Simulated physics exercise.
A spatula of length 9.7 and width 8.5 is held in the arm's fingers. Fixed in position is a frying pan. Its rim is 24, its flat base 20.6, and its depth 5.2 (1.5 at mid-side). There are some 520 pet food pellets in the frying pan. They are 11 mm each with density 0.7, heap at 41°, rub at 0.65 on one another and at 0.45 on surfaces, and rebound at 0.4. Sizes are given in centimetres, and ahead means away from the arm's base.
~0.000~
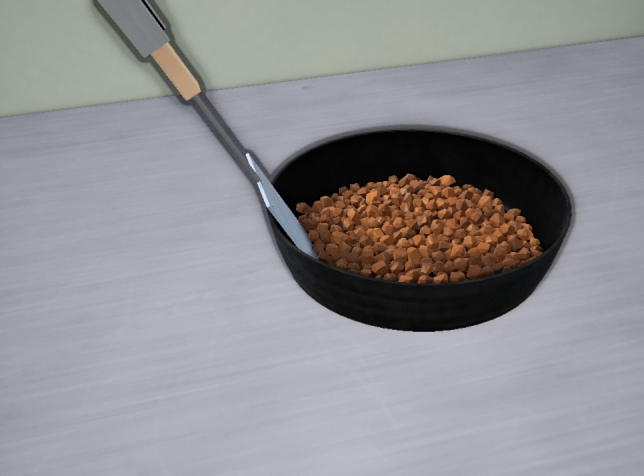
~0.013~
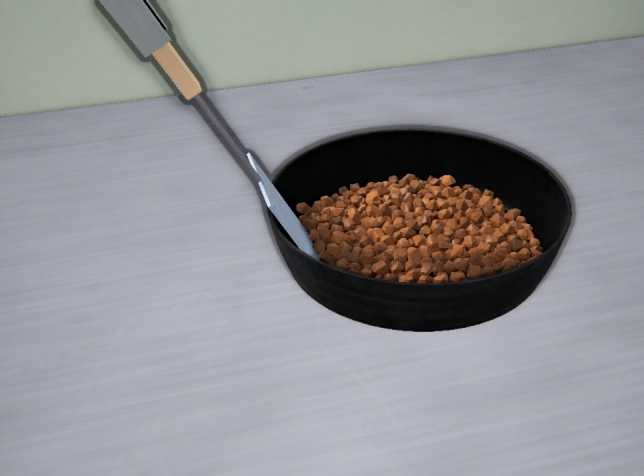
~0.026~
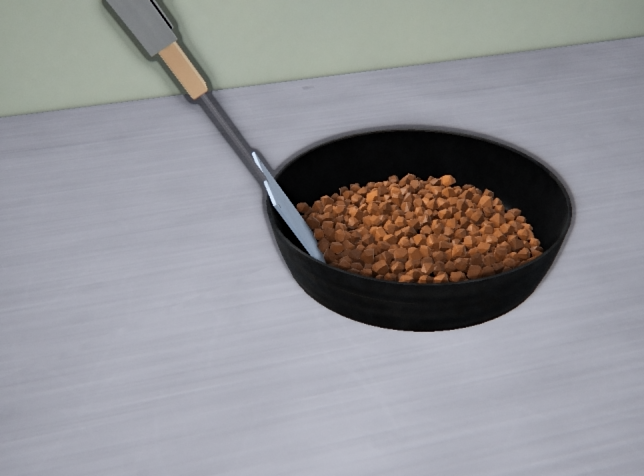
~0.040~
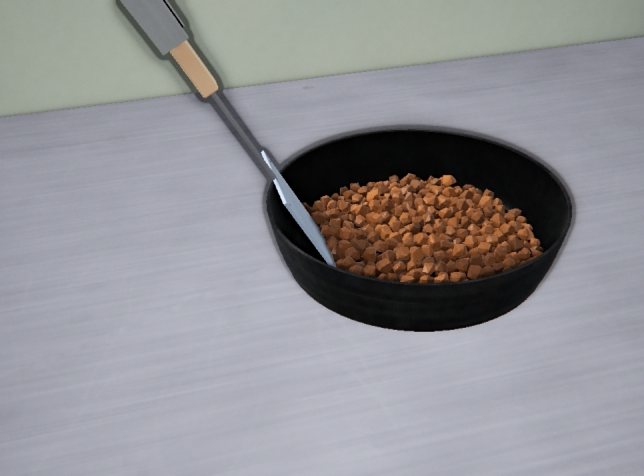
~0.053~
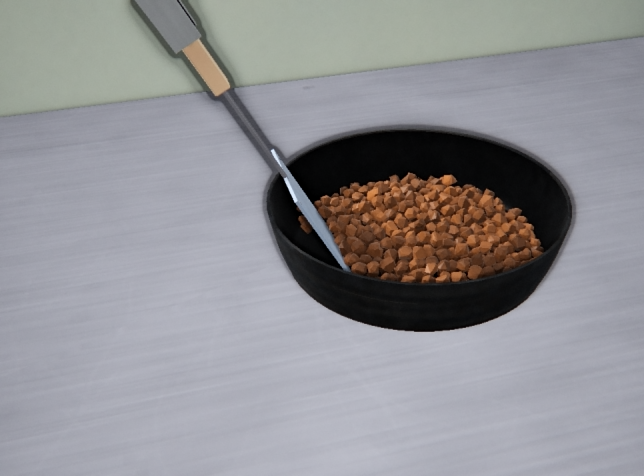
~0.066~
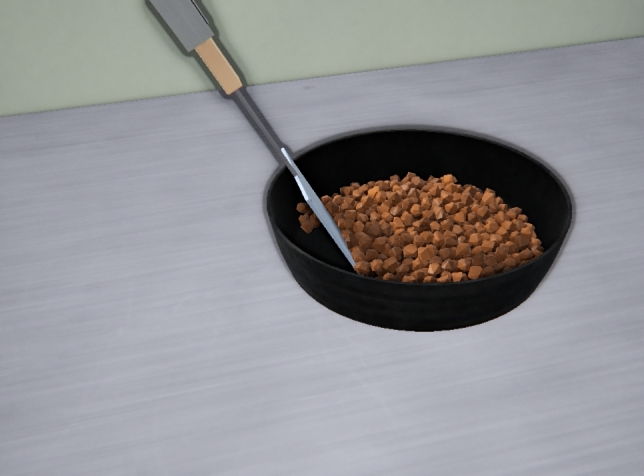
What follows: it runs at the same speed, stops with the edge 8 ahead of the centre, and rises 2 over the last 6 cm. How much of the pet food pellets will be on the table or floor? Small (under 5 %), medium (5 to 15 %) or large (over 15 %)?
Medium.
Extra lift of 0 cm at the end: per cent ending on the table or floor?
It comes to near 5 percent.
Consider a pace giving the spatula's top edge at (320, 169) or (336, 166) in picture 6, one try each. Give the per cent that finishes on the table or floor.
20 % and 25 %.
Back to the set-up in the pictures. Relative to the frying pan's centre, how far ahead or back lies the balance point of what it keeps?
Offset: About 4.5 cm, ahead.
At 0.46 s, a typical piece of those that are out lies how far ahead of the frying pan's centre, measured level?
The distance is around 14 cm.
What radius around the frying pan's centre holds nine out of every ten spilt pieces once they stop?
Radial distance: Approx. 20 cm.
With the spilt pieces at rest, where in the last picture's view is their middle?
Around pixel (592, 219).
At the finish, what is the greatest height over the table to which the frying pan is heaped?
About 7.0 centimetres.
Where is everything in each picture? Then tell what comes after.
In the first frame, spatula top edge at (257, 178), sloping 62°; upper third of the load around (409, 228), from x 300 to 540, top at y 180; 525 in the frying pan.
In the second frame, spatula top edge at (258, 178), sloping 62°; upper third of the load around (409, 228), from x 305 to 540, top at y 180.
In the third frame, spatula top edge at (263, 177), sloping 62°; upper third of the load around (406, 228), from x 305 to 540, top at y 180.
In the fourth frame, spatula top edge at (273, 176), sloping 62°; upper third of the load around (406, 227), from x 305 to 540, top at y 180.
In the fifth frame, spatula top edge at (284, 174), sloping 62°; upper third of the load around (408, 224), from x 305 to 540, top at y 180.
In the sixth frame, spatula top edge at (294, 173), sloping 62°; upper third of the load around (410, 220), from x 305 to 540, top at y 175; 525 in the frying pan.
By 0.15 s, sloping 62°, highest piece 5 above the table; 525 in the frying pan.
By 0.22 s, sloping 62°, highest piece 7 above the table; 525 in the frying pan.
By 0.46 s, sloping 62°, highest piece 7 above the table; 486 in the frying pan, 32 on the table or floor, 7 on the blade or in flight.
By 1.51 s, sloping 62°, highest piece 7 above the table; 484 in the frying pan, 41 on the table or floor.
Final count, 484 in the frying pan, 41 on the table or floor. That is 8 % on the table or floor.
